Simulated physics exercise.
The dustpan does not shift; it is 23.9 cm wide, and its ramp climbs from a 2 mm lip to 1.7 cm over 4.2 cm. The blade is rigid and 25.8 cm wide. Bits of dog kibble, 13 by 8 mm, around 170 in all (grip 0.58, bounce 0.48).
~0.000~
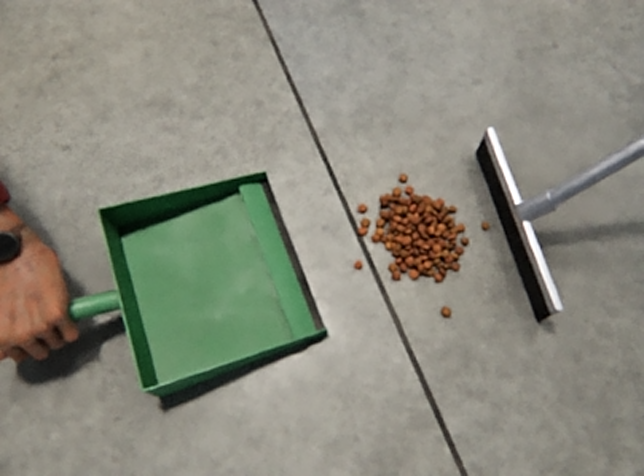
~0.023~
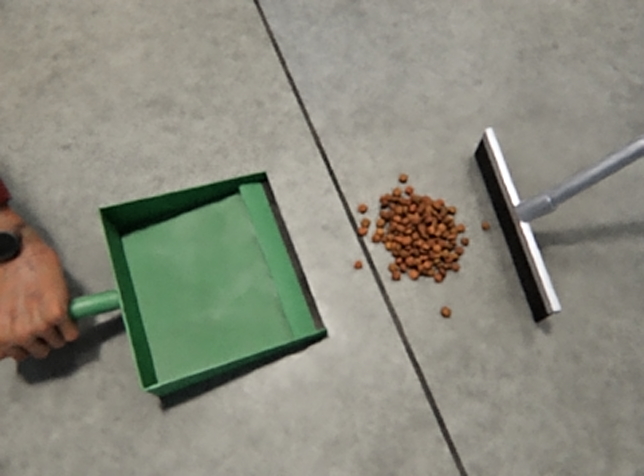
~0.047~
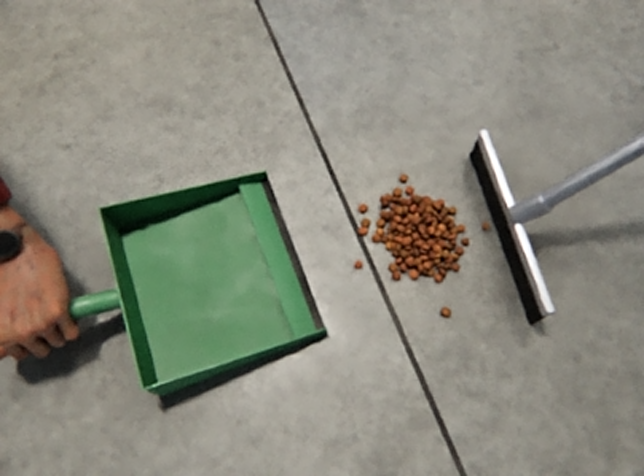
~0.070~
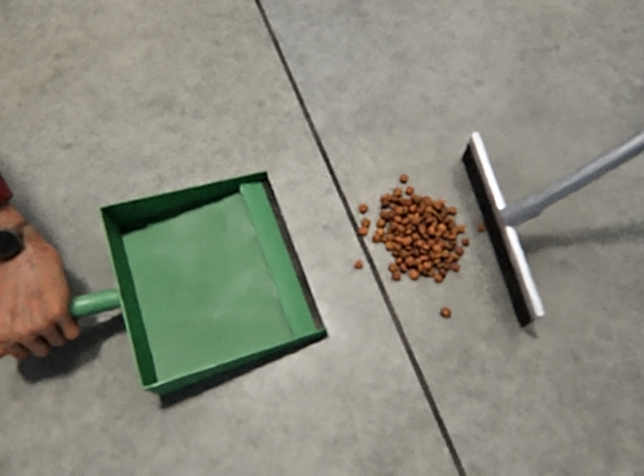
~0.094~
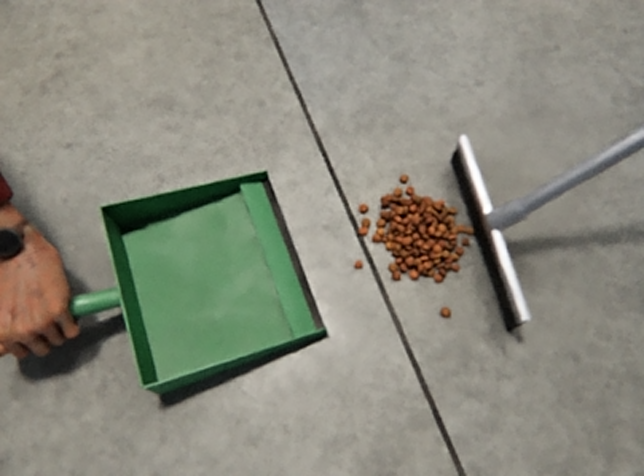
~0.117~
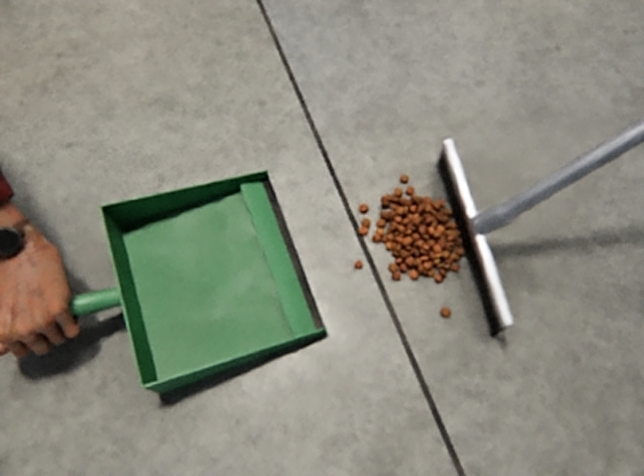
A squeegee-like blade on a pale handle sliding left across grey floor into brown kibble, while a hand holds a green dustpan still.
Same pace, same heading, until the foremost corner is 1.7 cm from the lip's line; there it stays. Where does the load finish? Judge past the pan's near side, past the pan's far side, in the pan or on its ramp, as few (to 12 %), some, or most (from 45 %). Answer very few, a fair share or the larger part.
Near side very few, far side very few, pan a fair share.
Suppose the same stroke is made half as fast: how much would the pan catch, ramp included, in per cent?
Then about 20 per cent.
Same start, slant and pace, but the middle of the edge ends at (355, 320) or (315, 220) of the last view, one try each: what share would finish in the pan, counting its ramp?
About 20 and 40 per cent.
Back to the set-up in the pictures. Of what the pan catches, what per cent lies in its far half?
Some 30 per cent.
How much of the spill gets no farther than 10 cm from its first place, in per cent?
Roughly 0 per cent.
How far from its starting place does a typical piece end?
About 18 cm.
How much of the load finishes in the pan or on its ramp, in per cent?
Roughly 30 per cent.
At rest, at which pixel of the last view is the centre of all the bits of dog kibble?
At about (301, 255).
After 0.23 s, middle of the blade 12 cm from the lip; 0 % over the lip, far side 0 %, near side 5 %.
After 0.30 s, middle of the blade 6 cm from the lip; 0 % over the lip, far side 0 %, near side 5 %.
After 0.51 s, middle of the blade 4 cm from the lip; 35 % over the lip, far side 0 %, near side 5 %.
At rest (1.1 s), near side 5 %, far side 0 %, pan 30 %, in front of the lip or behind the blade 60 %.
